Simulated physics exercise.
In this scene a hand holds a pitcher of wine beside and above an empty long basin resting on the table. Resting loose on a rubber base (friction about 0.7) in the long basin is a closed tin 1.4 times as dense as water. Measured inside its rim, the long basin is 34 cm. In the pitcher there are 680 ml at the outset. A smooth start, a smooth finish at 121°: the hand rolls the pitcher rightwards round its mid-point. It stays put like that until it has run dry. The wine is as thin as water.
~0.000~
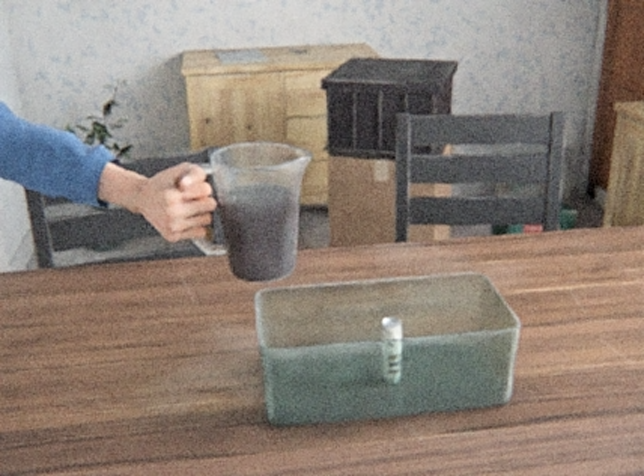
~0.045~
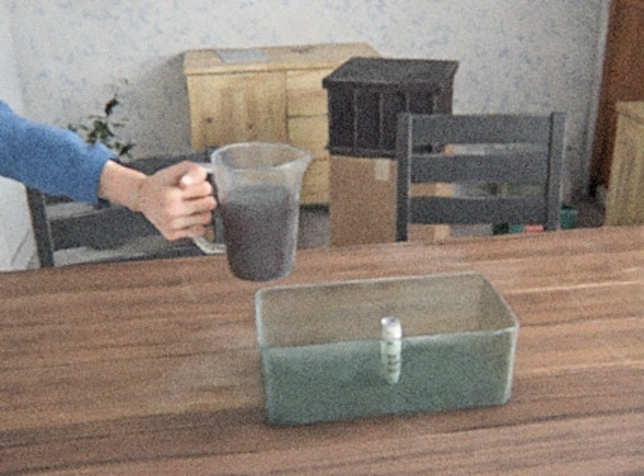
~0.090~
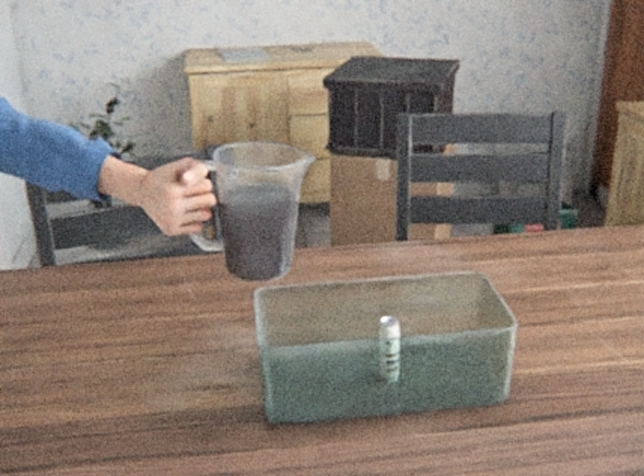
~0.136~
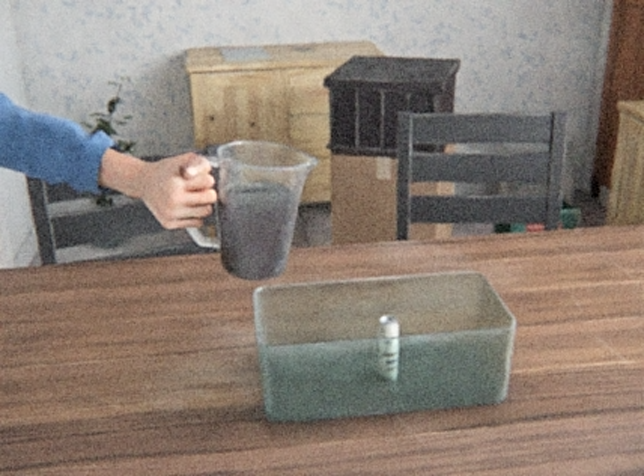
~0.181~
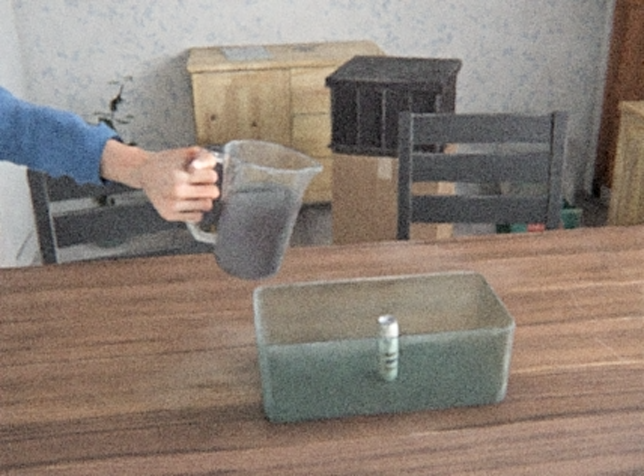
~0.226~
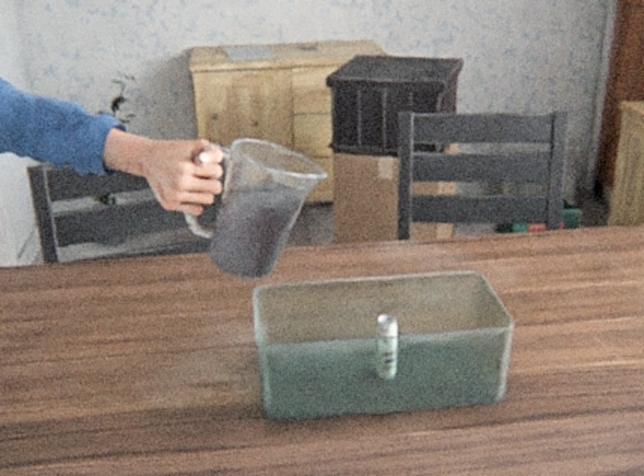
Above a wooden table, a hand holding a clear pitcher of dark liquid slowly tilts it rightwards beside a long basin.
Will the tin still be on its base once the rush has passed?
No, it gets tipped over.
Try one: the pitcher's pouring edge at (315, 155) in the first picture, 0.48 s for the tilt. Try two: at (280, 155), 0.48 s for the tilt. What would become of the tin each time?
Trial 1 - tin stays standing; trial 2 - tin stays standing.
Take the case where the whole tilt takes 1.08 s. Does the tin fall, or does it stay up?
The tin tumbles.
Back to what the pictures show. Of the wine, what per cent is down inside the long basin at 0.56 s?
About 1 per cent.
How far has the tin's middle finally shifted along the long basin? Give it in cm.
7.5 cm.
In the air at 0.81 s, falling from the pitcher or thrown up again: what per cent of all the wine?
Around 18 per cent of the liquid is in flight.
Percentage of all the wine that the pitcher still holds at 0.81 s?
14 per cent or thereabouts.
By 0.56 s the tilt is 91° and 82 per cent is still to pour; the tin stands where it began.
By 0.81 s the tilt is 120° and 15 per cent is still to pour; the tin leans 10°.
By 1.06 s the tilt is 121° and 0 per cent is still to pour; the tin lies on its side.
By 1.34 s the tilt is 121° and 0 per cent is still to pour; the tin lies on its side.
At rest the tin lies on its side.
